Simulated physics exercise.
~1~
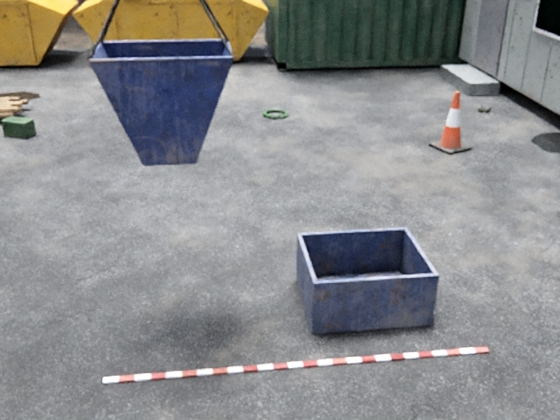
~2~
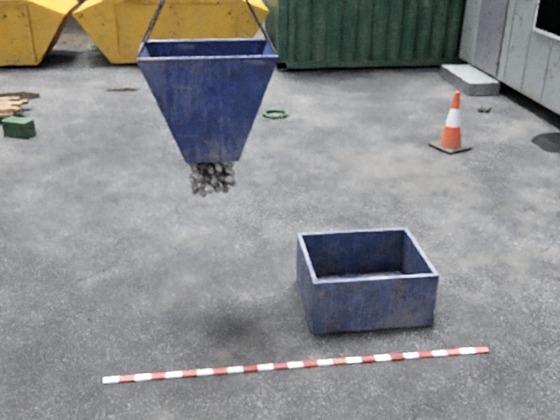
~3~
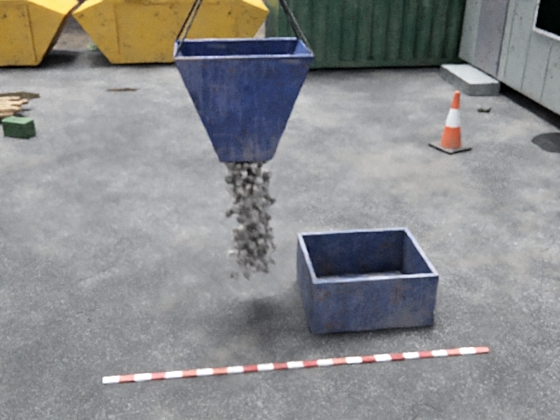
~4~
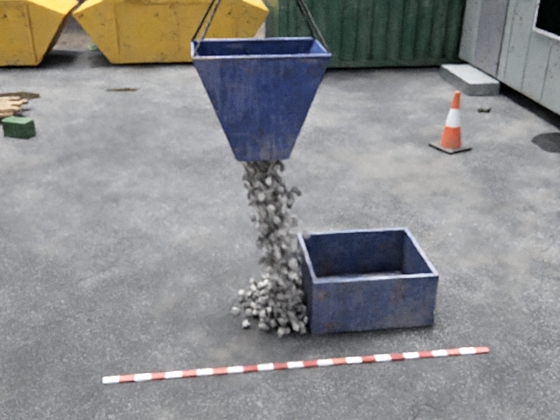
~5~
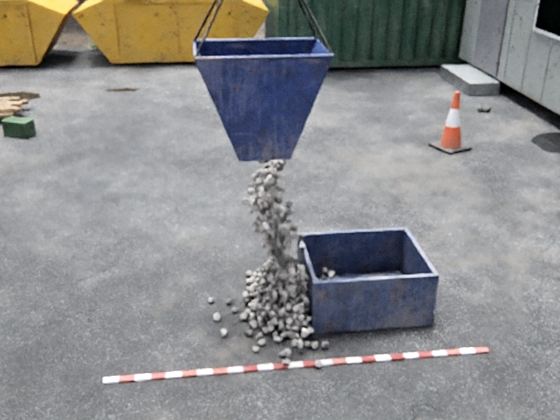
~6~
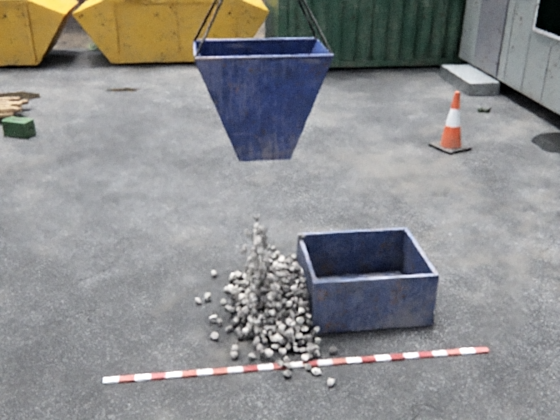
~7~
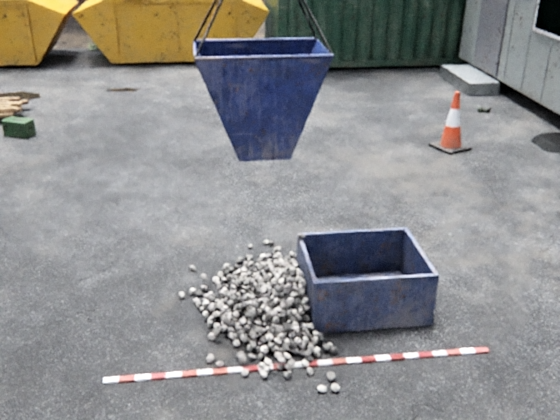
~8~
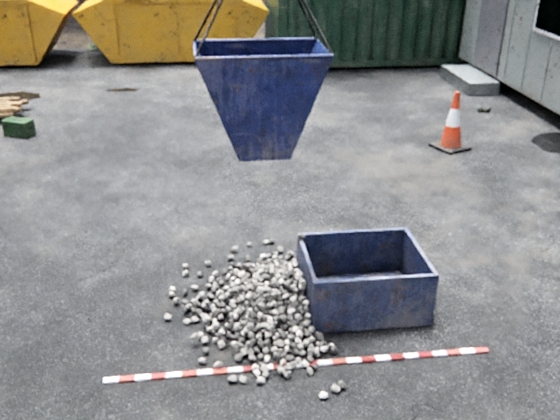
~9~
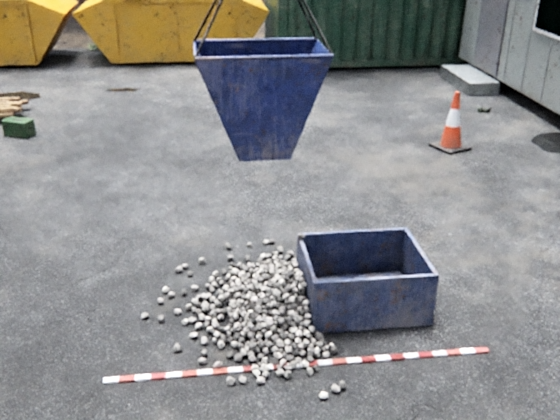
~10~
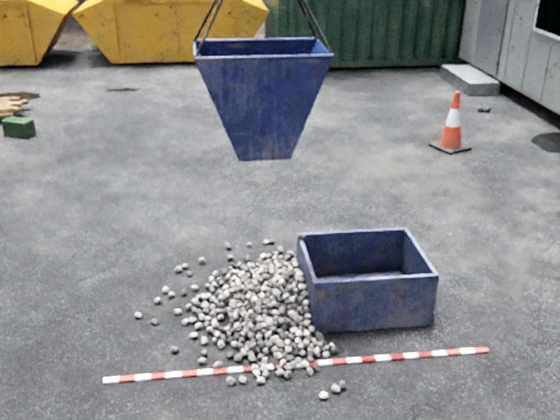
A tapering blue skip hangs from two lines over a grey paved yard, seen from a raised, still viewpoint. An open blue bin sits on the ground right of centre, behind a red and white striped staff, with yellow containers, a green one and an orange and white cone farther back. The skip moves rightwards while grey stones begin pouring from its bottom. It stops short of the bin, and the stream lands against the bin's left side. The skip empties, and the stones spread leftwards and over the staff, ending in a low heap beside the nearly empty bin.
